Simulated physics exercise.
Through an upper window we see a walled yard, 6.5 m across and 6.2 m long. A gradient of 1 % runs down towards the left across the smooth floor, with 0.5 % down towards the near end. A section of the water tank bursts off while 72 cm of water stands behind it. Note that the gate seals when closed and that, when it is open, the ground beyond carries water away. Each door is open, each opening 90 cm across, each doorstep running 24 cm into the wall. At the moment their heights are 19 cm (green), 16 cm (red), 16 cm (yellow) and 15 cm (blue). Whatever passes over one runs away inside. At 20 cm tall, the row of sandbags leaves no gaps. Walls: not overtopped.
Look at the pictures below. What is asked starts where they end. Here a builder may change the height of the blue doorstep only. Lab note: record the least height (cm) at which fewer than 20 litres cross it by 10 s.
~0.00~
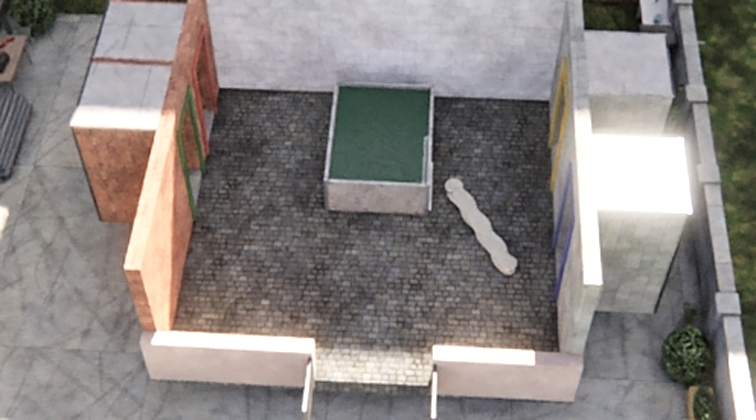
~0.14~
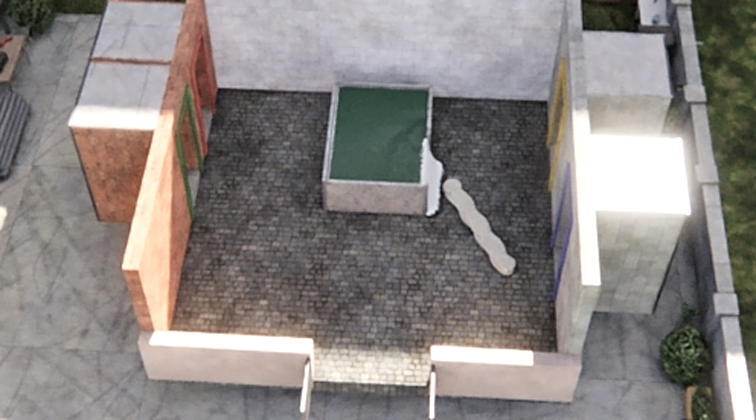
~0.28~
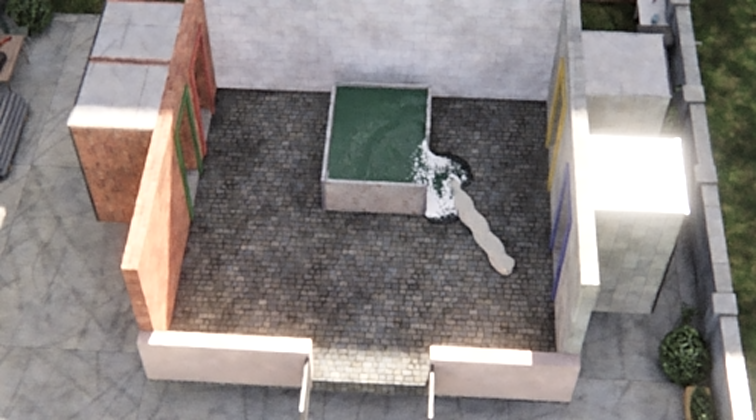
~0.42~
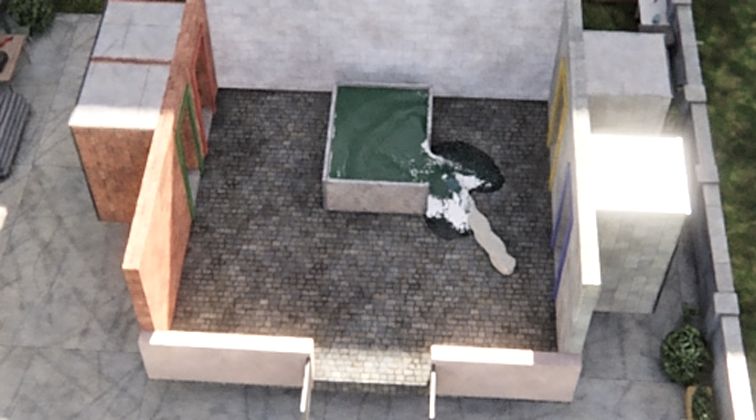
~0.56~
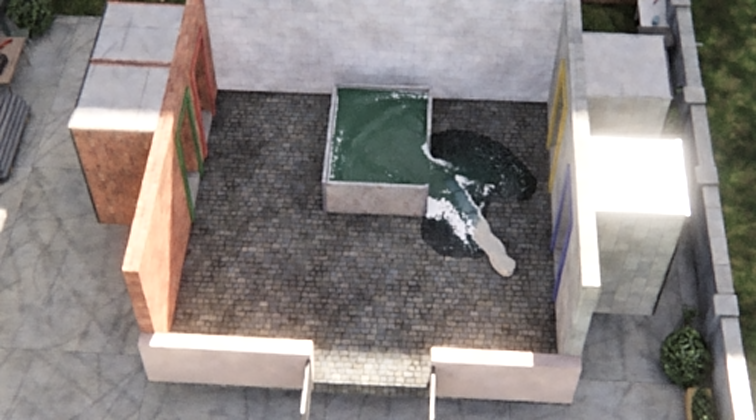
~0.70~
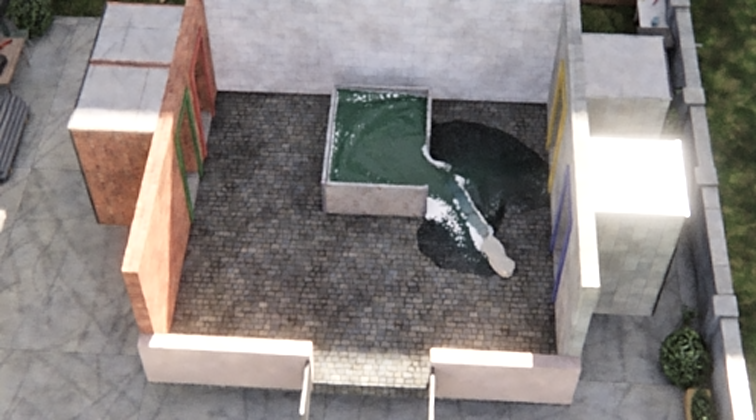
Least height: 8 cm.
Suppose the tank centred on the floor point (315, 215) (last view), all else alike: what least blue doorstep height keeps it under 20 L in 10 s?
I'd put it at close to 12.0 cm.
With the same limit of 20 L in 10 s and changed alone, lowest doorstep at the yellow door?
At the yellow door you'd want roughly 24 cm.
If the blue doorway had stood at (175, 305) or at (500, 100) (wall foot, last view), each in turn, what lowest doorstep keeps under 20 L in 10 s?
6.0 and 16 cm.
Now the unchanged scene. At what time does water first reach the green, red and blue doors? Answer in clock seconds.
Arrives: Green 6.0 s / red 5.0 s / blue 1.4 s.
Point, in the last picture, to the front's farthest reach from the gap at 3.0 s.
In the last picture, around (558, 381).
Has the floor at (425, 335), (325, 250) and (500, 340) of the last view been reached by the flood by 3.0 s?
In order: Soaked, untouched, soaked.
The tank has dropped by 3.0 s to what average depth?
On average, around 32 cm.
After 1.4 s water covers 25 % of the floor, deepest (50 cm) near (442, 195); it has not reached the blue door.
After 3.0 s water covers 40 % of the floor, deepest (32 cm) near (442, 195); 7 cm at the blue door, 0 litres in over its 15 cm doorstep.
After 10.0 s water covers 85 % of the floor, deepest (15 cm) near (164, 362); 5 cm at the blue door, 0 litres in over its 15 cm doorstep.
At the blue door as built, the water arrived by 1.5 s and peaked near 13 cm at 5.4 s.
With a doorstep of 7 cm, 33 litres would have come in within the 10 s; with 9.5 cm, 11 litres. So under 20 litres takes about 8 cm.
